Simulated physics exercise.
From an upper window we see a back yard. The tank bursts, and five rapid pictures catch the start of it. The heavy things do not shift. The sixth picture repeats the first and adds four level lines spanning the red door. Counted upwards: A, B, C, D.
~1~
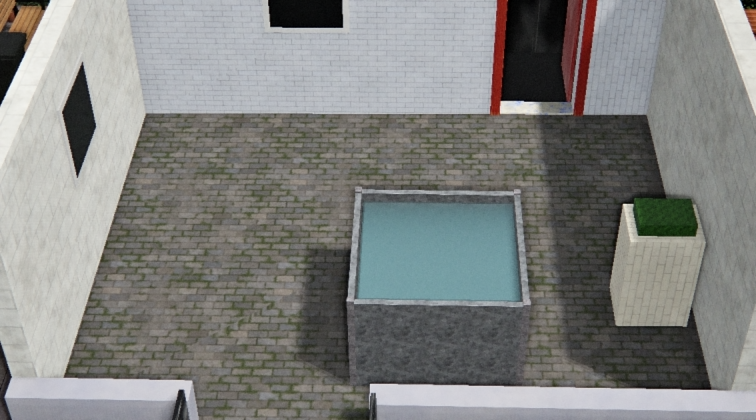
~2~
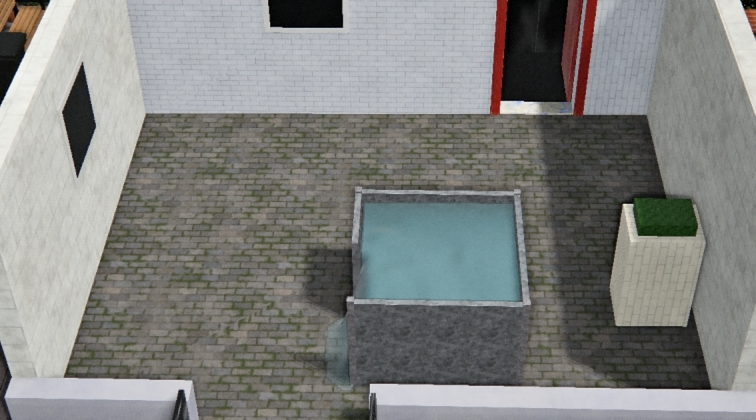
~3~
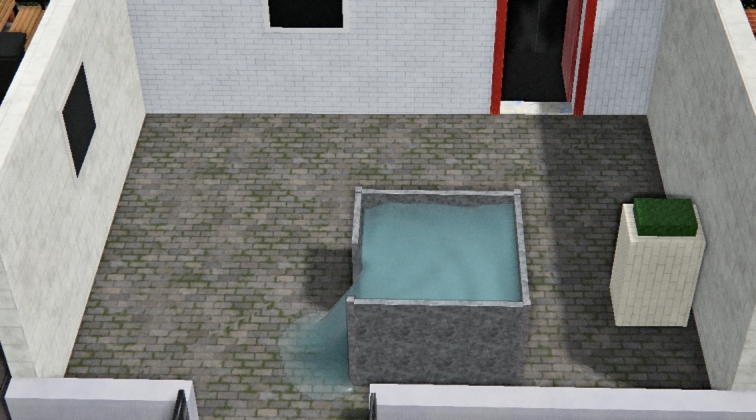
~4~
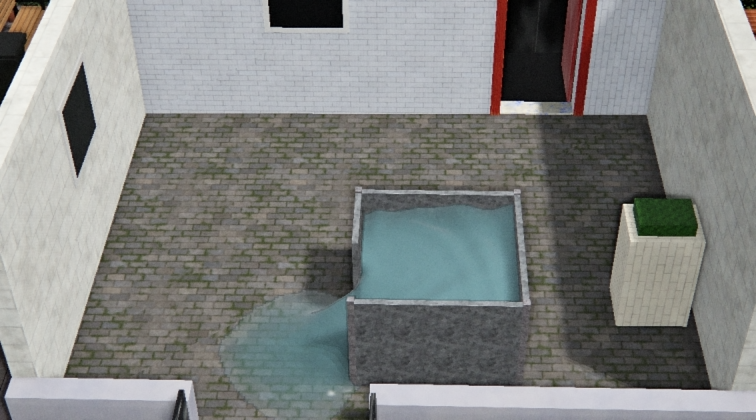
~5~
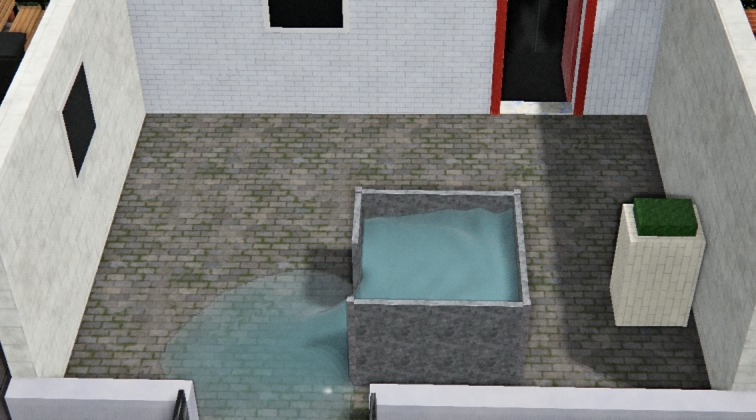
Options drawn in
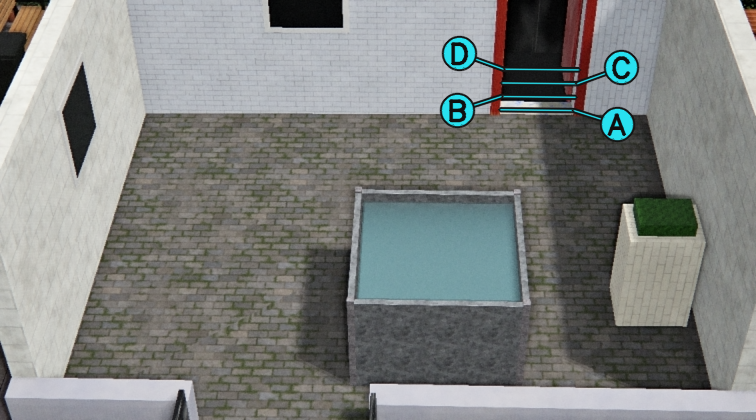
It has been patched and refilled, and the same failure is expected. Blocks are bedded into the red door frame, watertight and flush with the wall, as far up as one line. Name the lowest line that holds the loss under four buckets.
Go for A.
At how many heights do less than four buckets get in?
All of the four.
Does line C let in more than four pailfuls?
No, that is safe.
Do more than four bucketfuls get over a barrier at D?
No, that is safe.
On the marked copy, A at (537, 110); B at (538, 96); C at (539, 83); D at (541, 69); from the bottom up A, B, C, D.
With A, a splash gets over, under a bucket.
With B, nothing gets over.
With C, nothing gets over.
With D, nothing gets over.
